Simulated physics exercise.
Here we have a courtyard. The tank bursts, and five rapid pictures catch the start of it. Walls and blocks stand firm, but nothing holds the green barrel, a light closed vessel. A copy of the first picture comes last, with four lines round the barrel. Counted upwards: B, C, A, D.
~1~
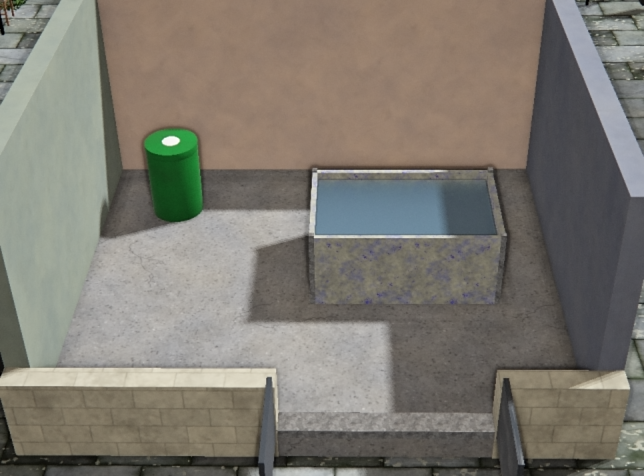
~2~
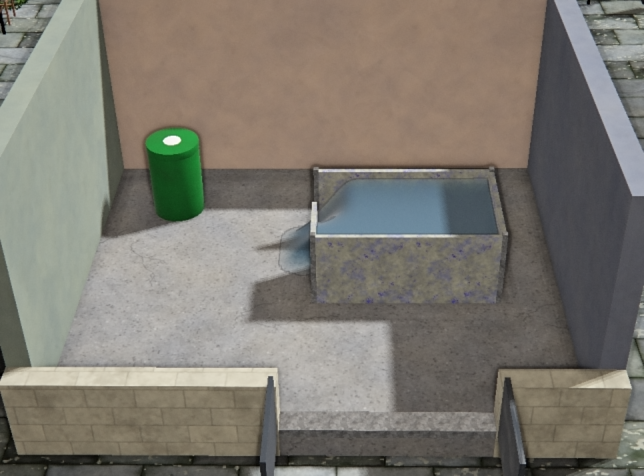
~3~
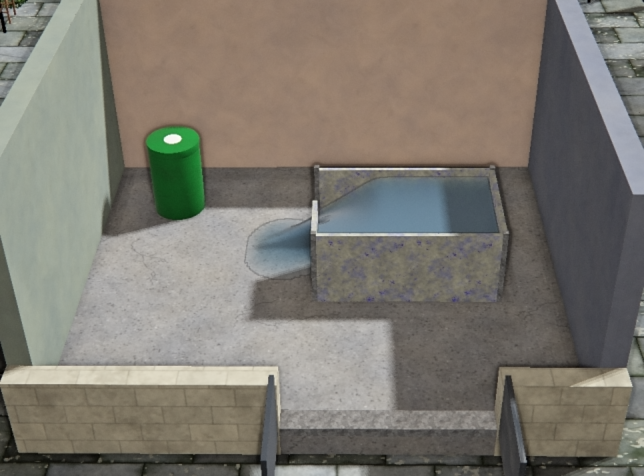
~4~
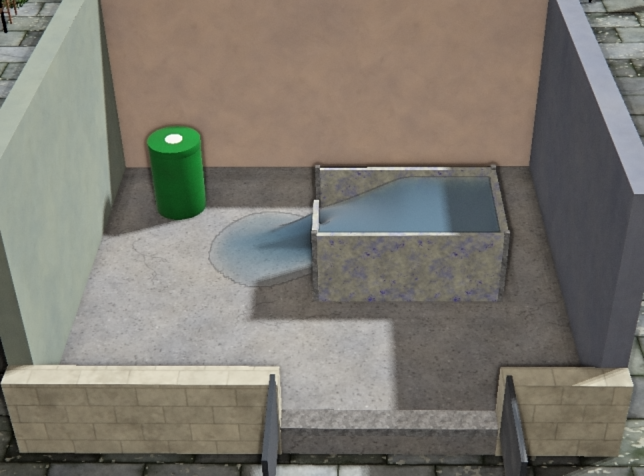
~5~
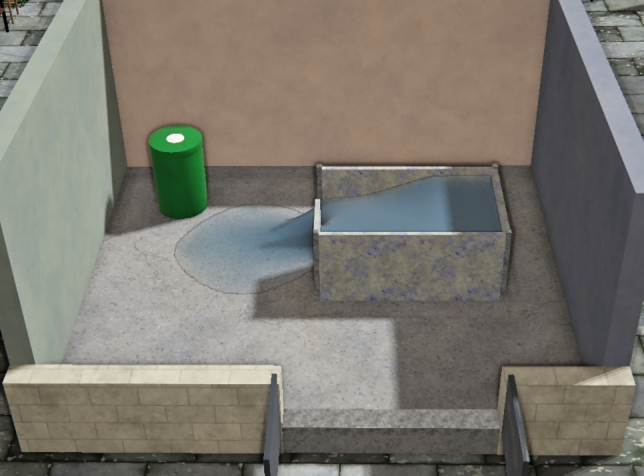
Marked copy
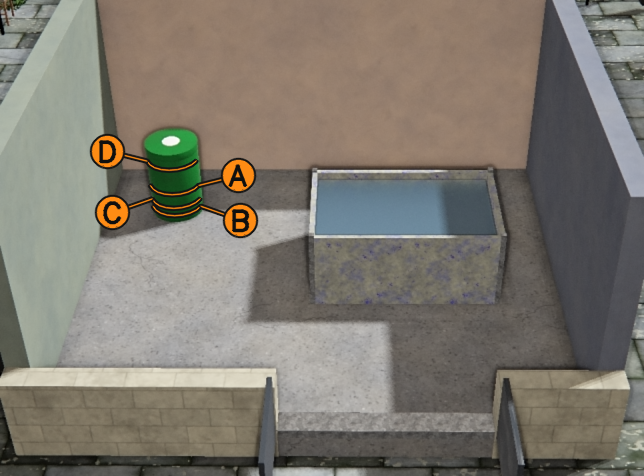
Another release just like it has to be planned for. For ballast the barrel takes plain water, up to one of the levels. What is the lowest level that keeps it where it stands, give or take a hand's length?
A will do.
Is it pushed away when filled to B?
Yes, that goes wrong.
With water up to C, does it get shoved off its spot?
Yes, that goes wrong.
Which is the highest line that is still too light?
C it is.
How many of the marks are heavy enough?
Two of the four.
On the marked copy, A at (172, 194); B at (174, 215); C at (173, 208); D at (169, 170); from the bottom up B, C, A, D.
For line A, it does not move.
For line B, it is pushed about 3 times its own width away.
For line C, it is pushed about half its own width away.
For line D, it does not move.
